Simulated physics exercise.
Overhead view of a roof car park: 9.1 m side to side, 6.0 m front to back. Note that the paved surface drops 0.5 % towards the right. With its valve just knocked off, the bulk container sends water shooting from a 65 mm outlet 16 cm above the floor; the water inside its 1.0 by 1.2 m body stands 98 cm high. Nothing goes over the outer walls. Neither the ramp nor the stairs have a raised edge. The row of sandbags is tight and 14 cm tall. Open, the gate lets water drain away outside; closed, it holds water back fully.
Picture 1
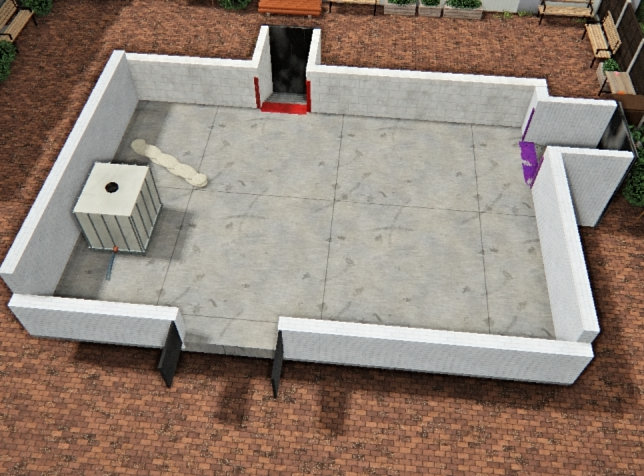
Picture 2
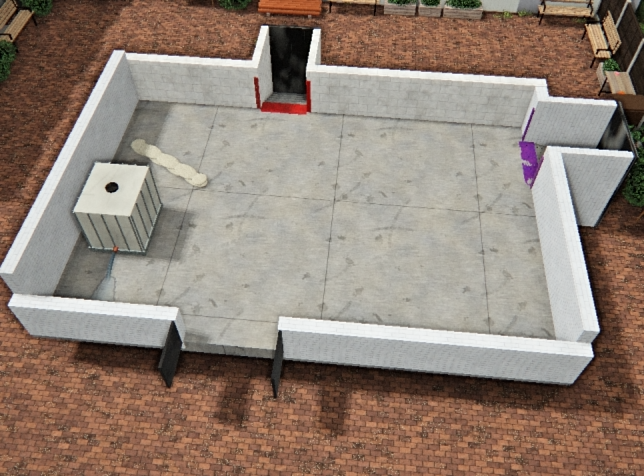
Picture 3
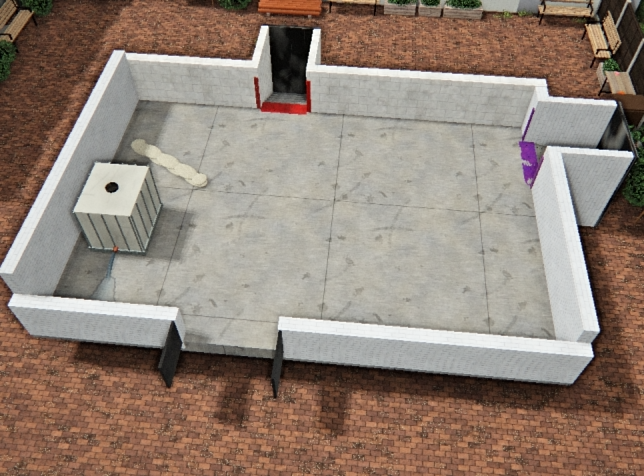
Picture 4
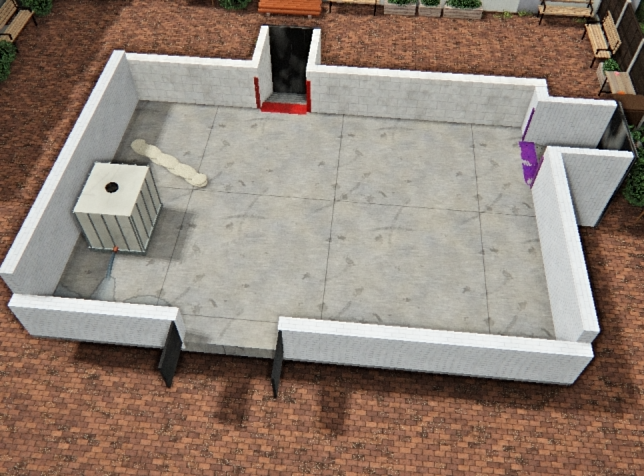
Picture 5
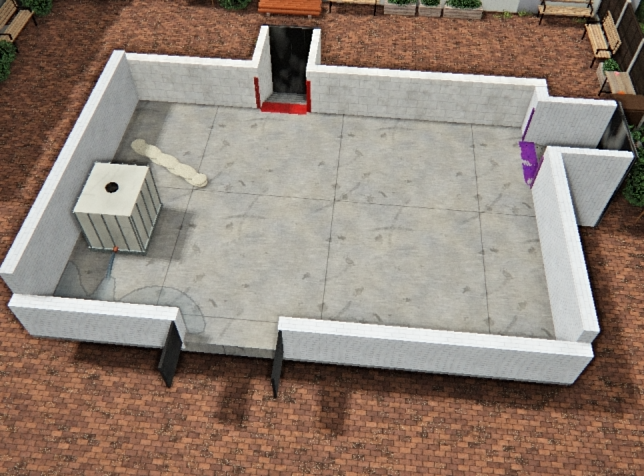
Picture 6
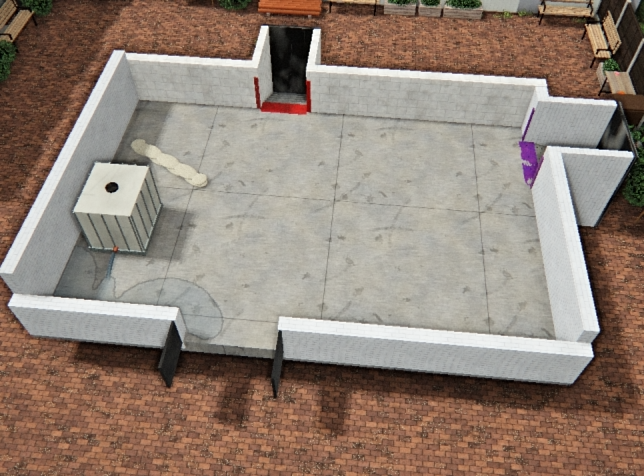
Walled rooftop car park seen from above, with a thin wet patch slowly spreading near a pale container at left.
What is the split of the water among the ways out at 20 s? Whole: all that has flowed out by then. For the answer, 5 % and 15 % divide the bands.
Estimated shares - the gate opening: Between 5 and 15 %, the stairwell (marked red): Under 5 %, the down ramp (marked purple): Less than 5 %.
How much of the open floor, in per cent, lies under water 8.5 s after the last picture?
About 20 per cent.
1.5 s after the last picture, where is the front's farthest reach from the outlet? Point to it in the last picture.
(245, 325).
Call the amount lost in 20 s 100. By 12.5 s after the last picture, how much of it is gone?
Share gone: Close to 65 %.
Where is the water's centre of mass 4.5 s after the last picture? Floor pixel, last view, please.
I'd put it around (137, 286).
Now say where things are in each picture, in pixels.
In the first picture, the jet has just started at (112, 260); the ground is still dry.
In the second picture, the jet leaves at (112, 260); the sheet reaches a hidden place, 1.6 m away, and wets 0.4 m2.
In the third picture, the jet leaves at (112, 260); the sheet reaches a hidden place, 1.9 m away, and wets 0.8 m2.
In the fourth picture, the jet leaves at (112, 260); the sheet reaches a hidden place, 2.2 m away, and wets 1.3 m2.
In the fifth picture, the jet leaves at (112, 260); the sheet reaches a hidden place, 2.5 m away, and wets 2.0 m2.
In the sixth picture, the jet leaves at (112, 260); the sheet reaches a hidden place, 2.7 m away, and wets 2.8 m2.
Then, 1.5 s after the last picture water covers 10 % of the floor and is deepest (9 cm) near (94, 320); gone so far, the gate opening 0 %, the stairwell (marked red) 0 %, the down ramp (marked purple) 0 %.
Then, 4.5 s after the last picture water covers 15 % of the floor and is deepest (9 cm) near (94, 320); gone so far, the gate opening 1 %, the stairwell (marked red) 0 %, the down ramp (marked purple) 0 %.
Then, 8.5 s after the last picture water covers 20 % of the floor and is deepest (8 cm) near (94, 320); gone so far, the gate opening 3 %, the stairwell (marked red) 0 %, the down ramp (marked purple) 0 %.
Then, 12.5 s after the last picture water covers 30 % of the floor and is deepest (8 cm) near (94, 320); gone so far, the gate opening 5 %, the stairwell (marked red) 0 %, the down ramp (marked purple) 0 %.
Then, 16.5 s after the last picture water covers 35 % of the floor and is deepest (8 cm) near (94, 320); gone so far, the gate opening 8 %, the stairwell (marked red) 0 %, the down ramp (marked purple) 0 %.
